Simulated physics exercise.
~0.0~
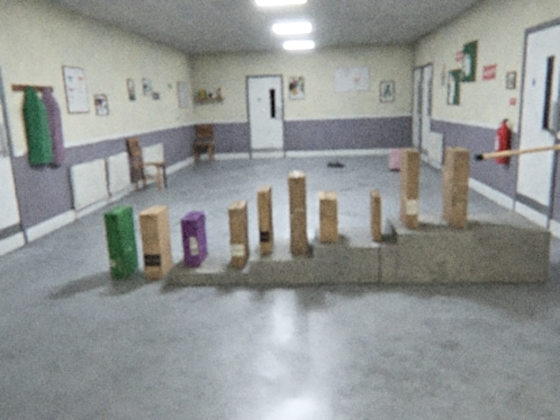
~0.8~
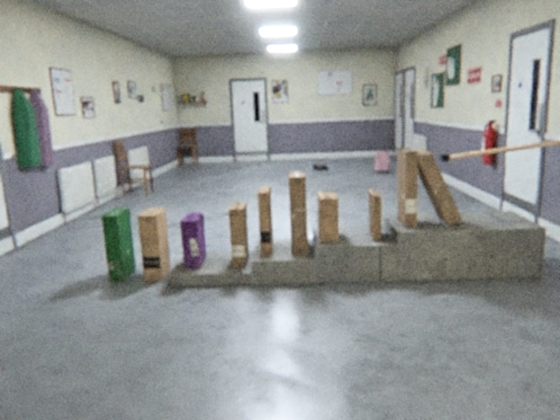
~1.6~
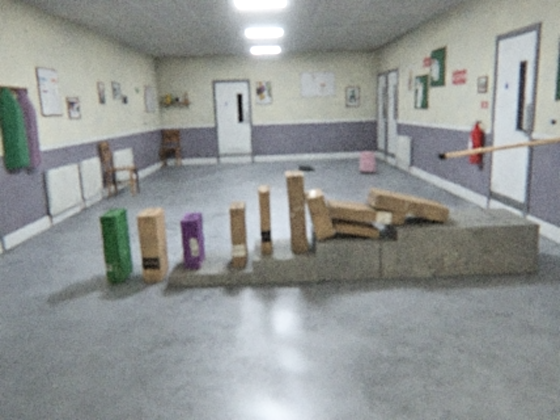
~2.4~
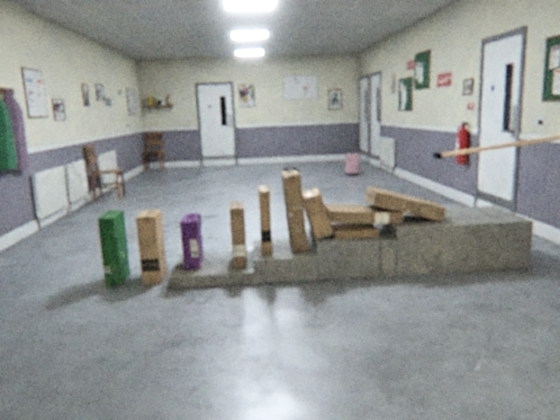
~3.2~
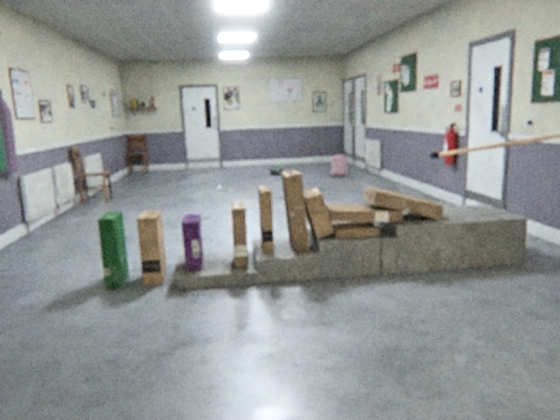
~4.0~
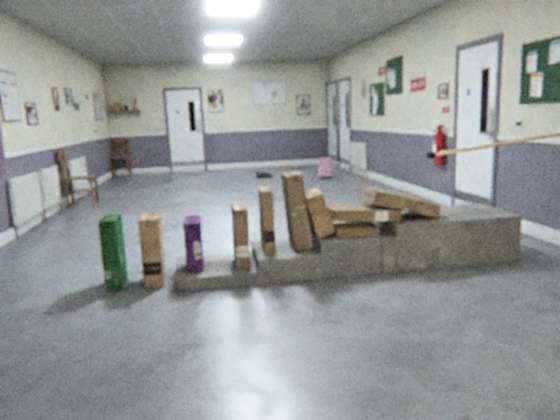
Wooden cartons on low hallway steps toppling leftward after a pole nudges the first, the fall stopping before purple and green ones.
